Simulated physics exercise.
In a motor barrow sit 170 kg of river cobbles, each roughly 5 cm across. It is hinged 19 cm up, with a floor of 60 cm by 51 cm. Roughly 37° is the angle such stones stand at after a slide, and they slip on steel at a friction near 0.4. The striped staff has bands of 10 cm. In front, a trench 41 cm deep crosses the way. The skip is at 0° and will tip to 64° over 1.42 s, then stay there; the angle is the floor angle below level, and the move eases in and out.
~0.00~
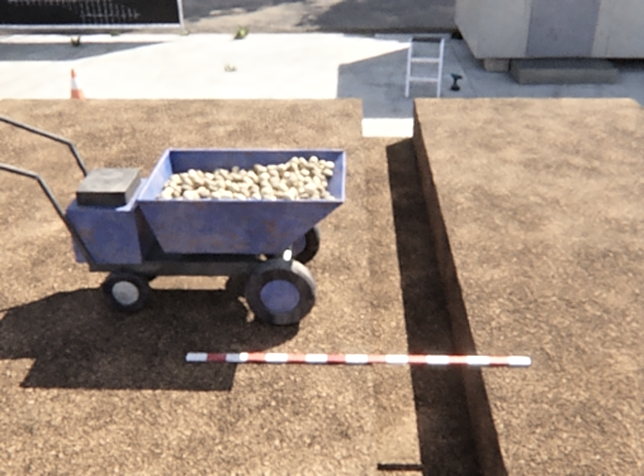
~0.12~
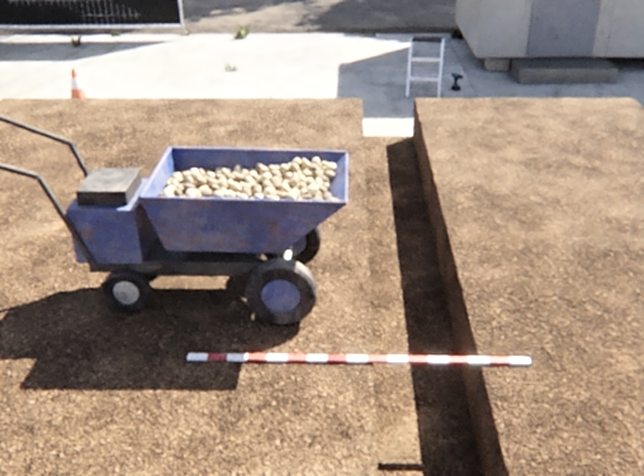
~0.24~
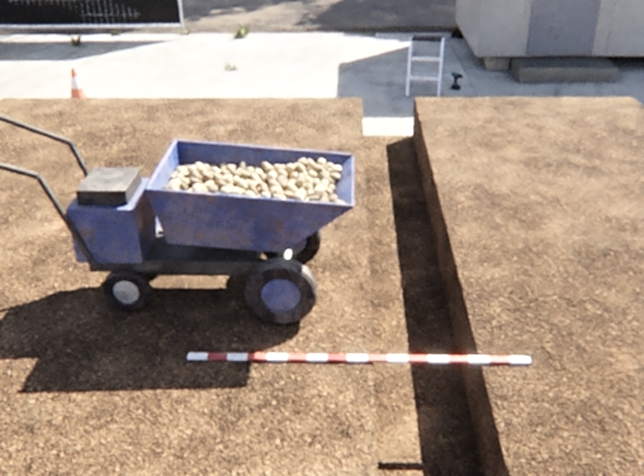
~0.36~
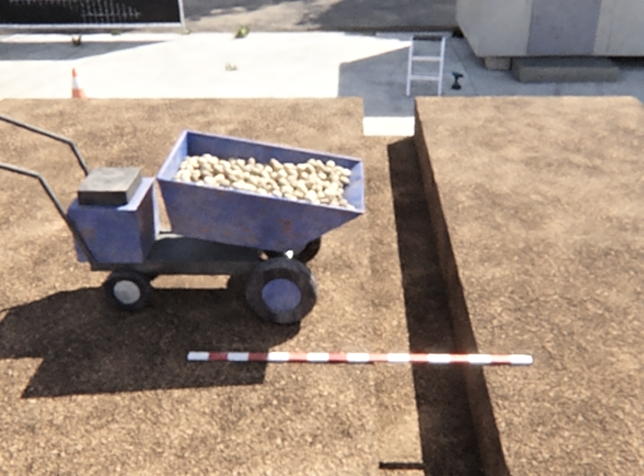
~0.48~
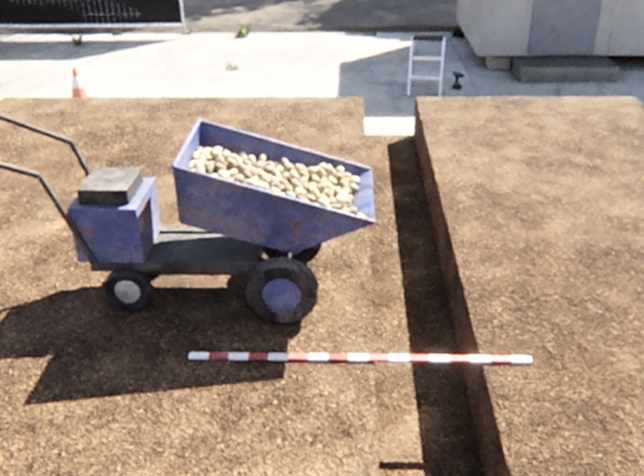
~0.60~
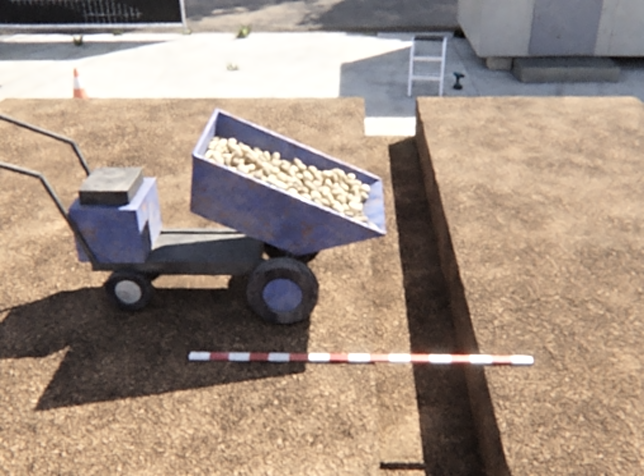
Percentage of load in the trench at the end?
99 per cent.
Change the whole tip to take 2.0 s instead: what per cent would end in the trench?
Trench share: Approx. 100%.
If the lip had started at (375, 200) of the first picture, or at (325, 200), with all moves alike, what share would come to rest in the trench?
Result: Close to 70 then close to 100 per cent.
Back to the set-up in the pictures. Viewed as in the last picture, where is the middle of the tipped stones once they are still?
Their middle ends up near (428, 340).
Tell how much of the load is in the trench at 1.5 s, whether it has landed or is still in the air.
Some 35 per cent of the load by that point.
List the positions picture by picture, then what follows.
Lip at (343, 202), floor tilted 0°, highest stones at (290, 173), in the first frame.
Lip at (346, 203), floor tilted 1°, highest stones at (269, 174); the stones move at 0.2 m/s on average, in the second frame.
Lip at (353, 207), floor tilted 5°, highest stones at (227, 173); the stones move at 0.3 m/s on average, in the third frame.
The skip is at 10°, its lip at (363, 213); the top of the load is at (198, 166); the stones move at 0.4 m/s on average, in the fourth frame.
Lip at (374, 222), floor tilted 17°, highest stones at (207, 156); the stones move at 0.5 m/s on average, in the fifth frame.
The skip is at 25°, its lip at (385, 235); the top of the load is at (222, 147); the stones move at 0.6 m/s on average, in the sixth frame.
After 1.1 s the floor is at 54°; 100 % in the skip; the foremost stones are at (400, 254).
After 1.5 s the floor is at 64°; 66 % in the skip, 34 % in the trench; the foremost stones are at (460, 322).
After 1.9 s the floor is at 64°; 32 % in the skip, 67 % in the trench, 1 % past the trench; the foremost stones are at (503, 294).
After 3.8 s the floor is at 64°; 0 % in the skip, 99 % in the trench, 1 % past the trench; the foremost stones are at (526, 293).
